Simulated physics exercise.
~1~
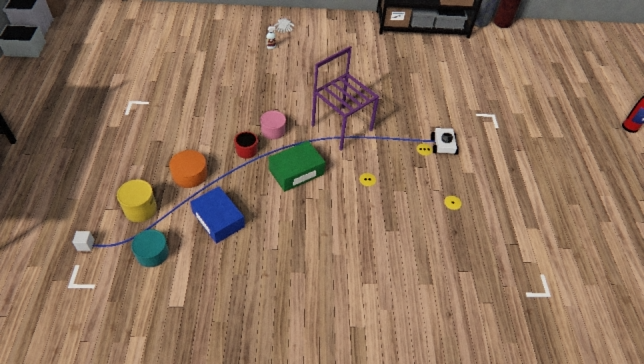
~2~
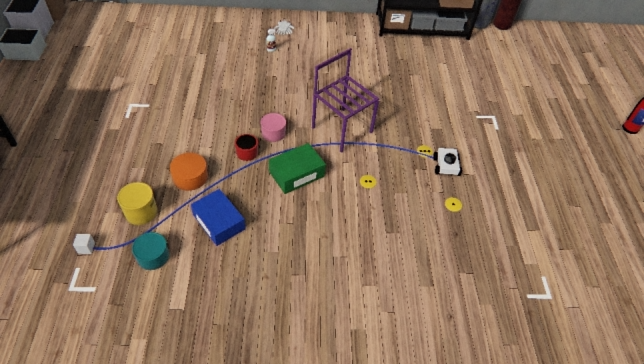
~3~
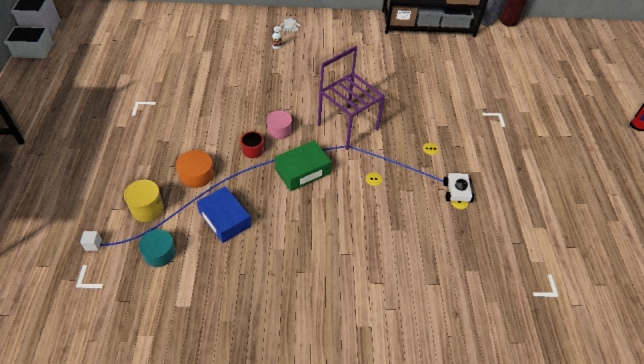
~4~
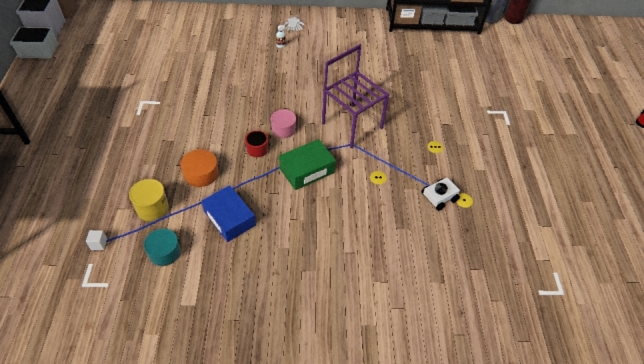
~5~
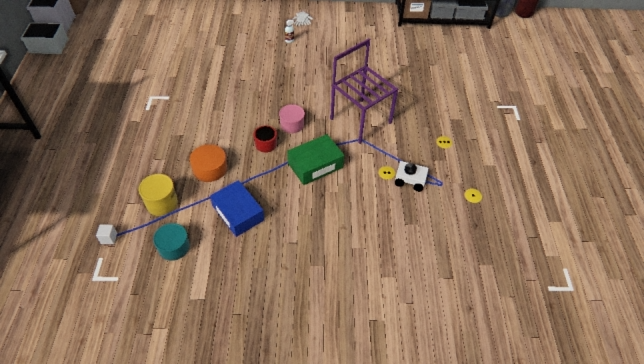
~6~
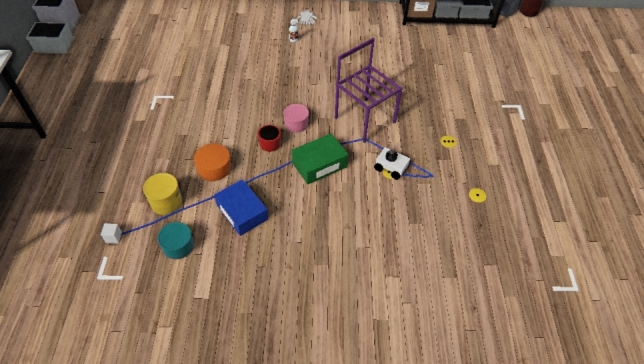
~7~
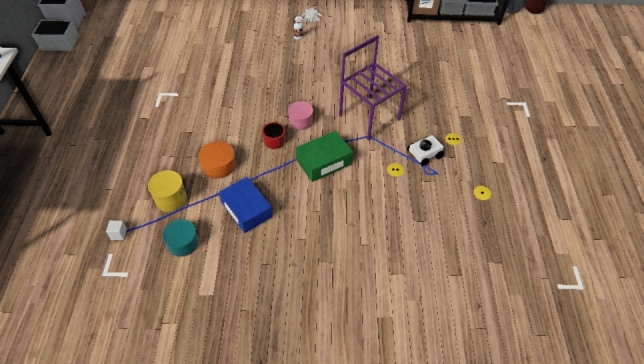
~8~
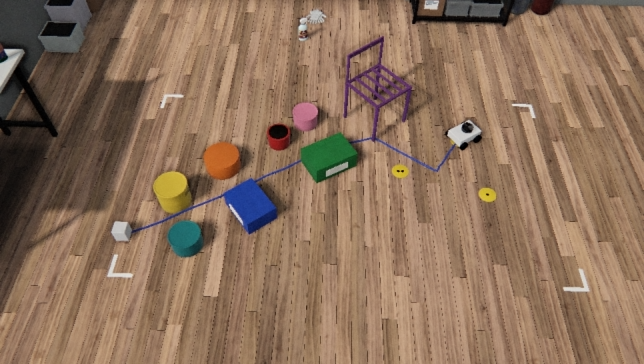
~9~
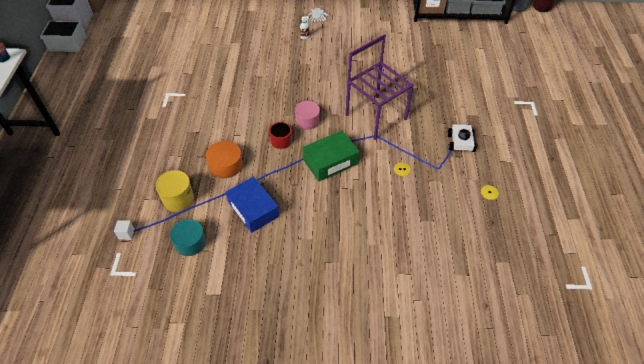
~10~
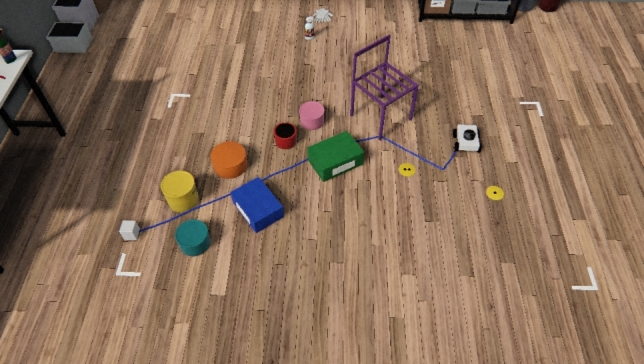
Small white cart trailing a blue lead past tubs, boxes and a purple chair, visiting yellow floor marks, then stopping, objects undisturbed.
